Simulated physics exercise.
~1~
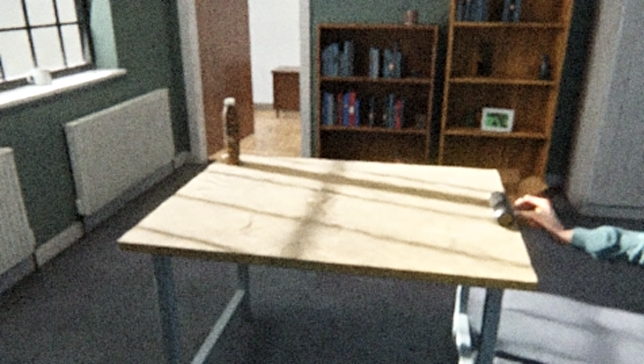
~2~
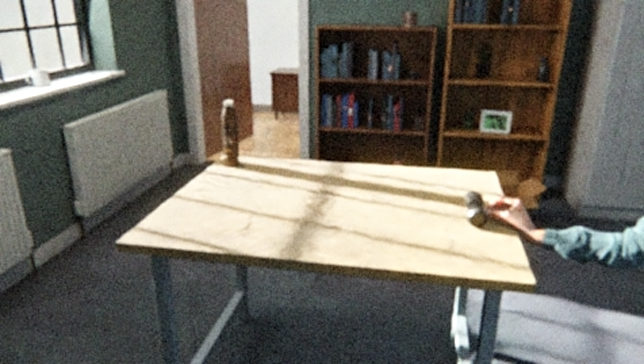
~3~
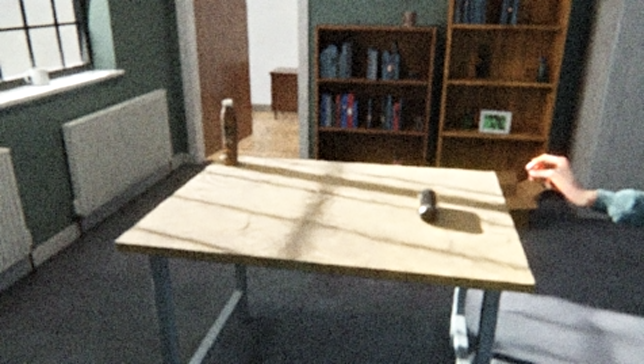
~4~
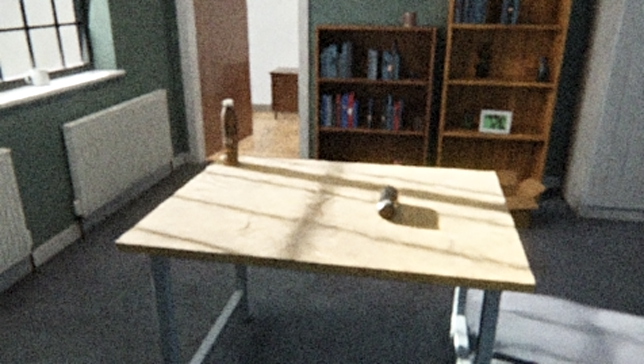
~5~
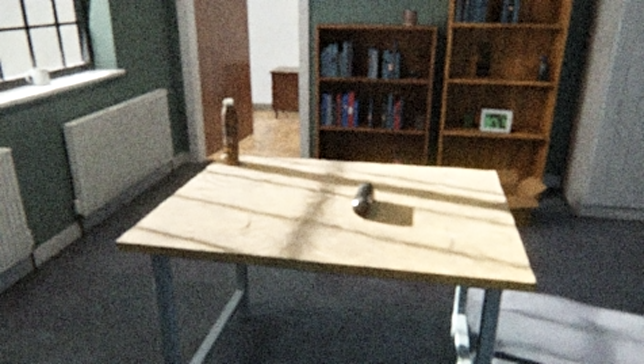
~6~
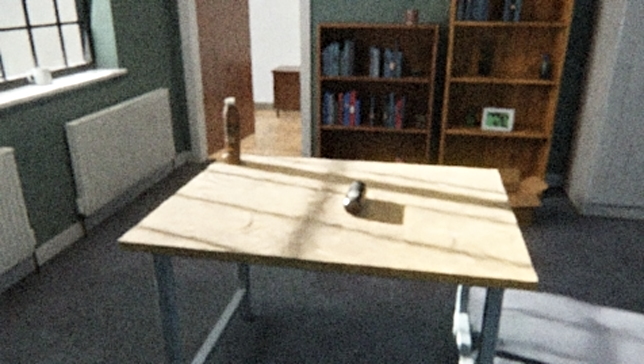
A black can lying on its side was pushed left from the right edge of a wooden table by a hand, which let go and drew back as the can rolled on, slowed and ended near the middle, still on the table.
